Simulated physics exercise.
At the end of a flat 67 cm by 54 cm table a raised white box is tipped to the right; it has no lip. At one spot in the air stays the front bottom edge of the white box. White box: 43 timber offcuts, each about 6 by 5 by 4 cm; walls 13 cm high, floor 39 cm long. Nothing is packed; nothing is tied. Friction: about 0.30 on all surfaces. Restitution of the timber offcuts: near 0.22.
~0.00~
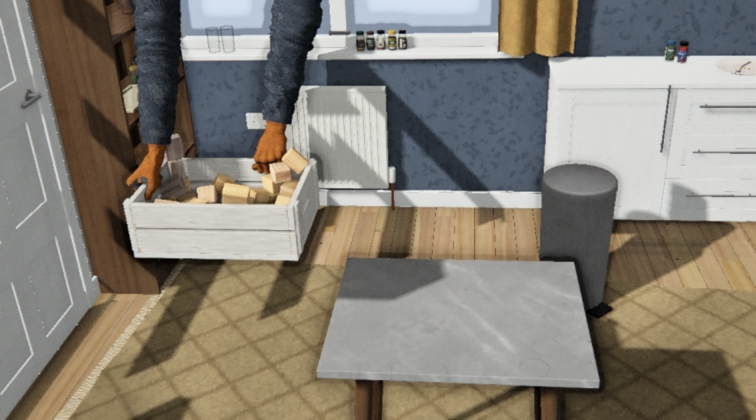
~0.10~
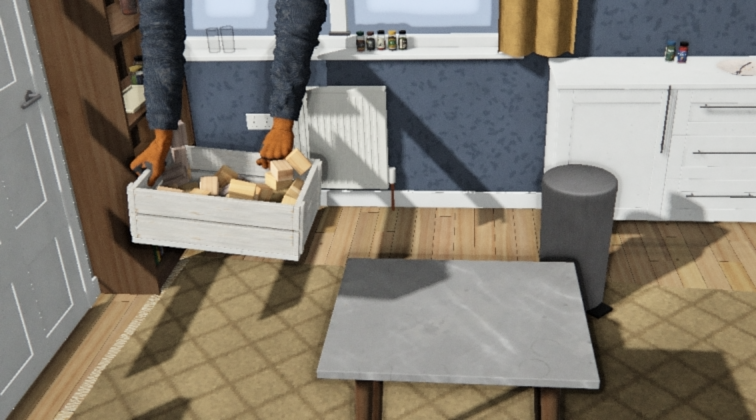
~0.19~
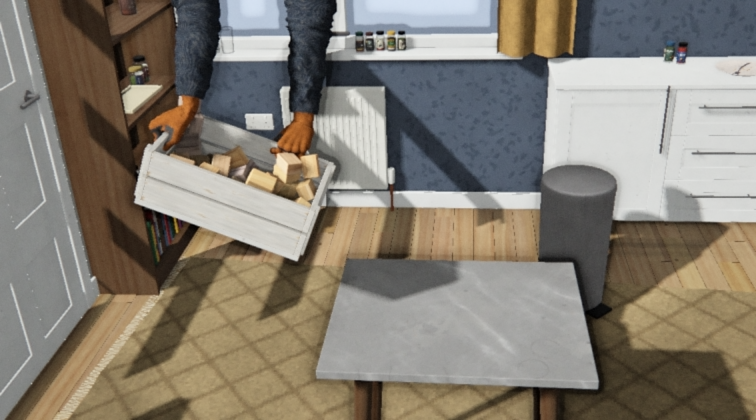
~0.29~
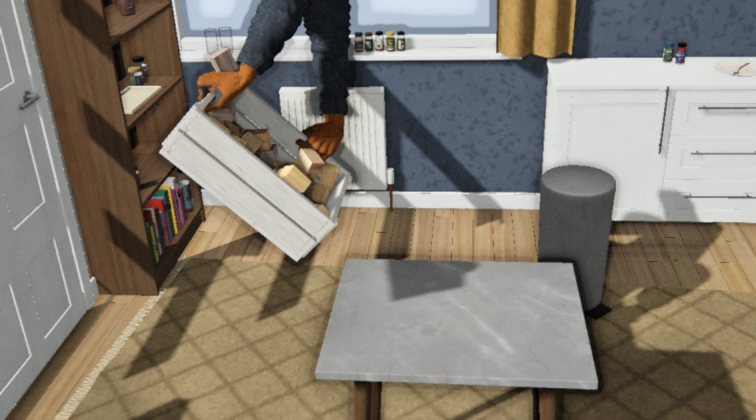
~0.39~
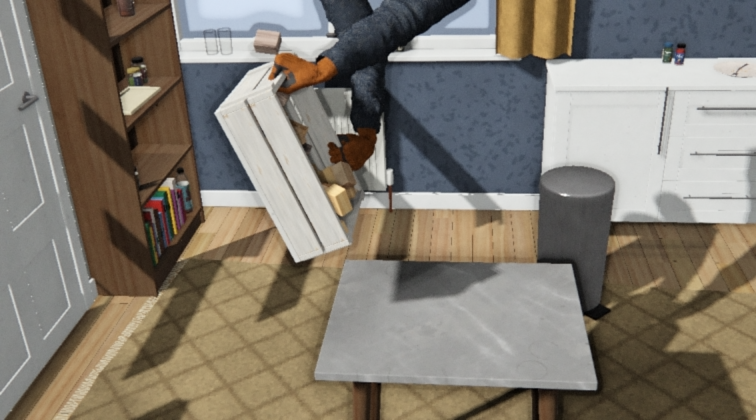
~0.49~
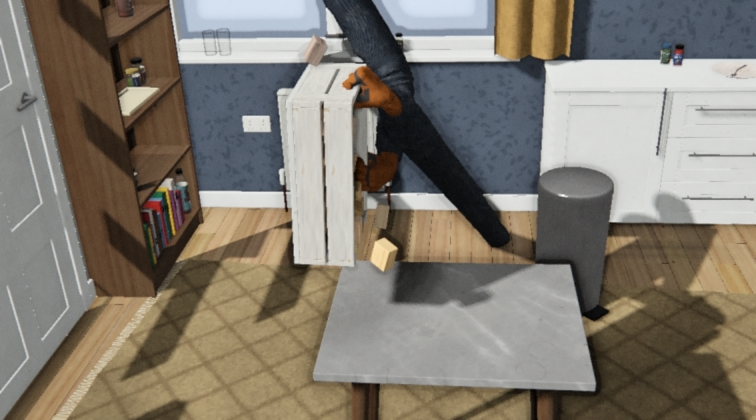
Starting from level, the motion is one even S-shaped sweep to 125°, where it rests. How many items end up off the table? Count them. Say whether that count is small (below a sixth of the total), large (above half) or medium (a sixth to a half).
Medium.
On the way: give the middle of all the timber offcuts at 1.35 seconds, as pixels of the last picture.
Somewhere around (484, 308) in pixels.
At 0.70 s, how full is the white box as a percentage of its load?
Roughly 25 per cent is still inside.
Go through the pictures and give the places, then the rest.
In the first frame (places track the rim corner closest to us here), white box (288, 206); tipped 0°; all still inside.
The second frame shows white box (294, 206); tipped 6°.
The third frame shows white box (310, 209); tipped 22°.
The fourth frame shows white box (331, 219); tipped 44°; 1 out, the lowest offcut at (224, 62).
The fifth frame shows white box (348, 238); tipped 68°; 1 out, the lowest offcut at (268, 42).
The sixth frame shows white box (354, 260); tipped 92°; 3 out, the lowest offcut at (384, 255).
After 0.70 s, tilt 124°; 10 still in the white box, 16 on the table top and 17 in the air.
After 0.97 s, tilt 125°; 42 on the table top and 1 over the right end of the table.
After 1.35 s, tilt 125°; 31 on the table top, 9 over the right end of the table and 3 over the table's other edges.
When it is over (at 1.84 s), 30 on the table top, 9 over the right end of the table and 4 over the table's other edges. Asked share, 13 of 43, 30 per cent.
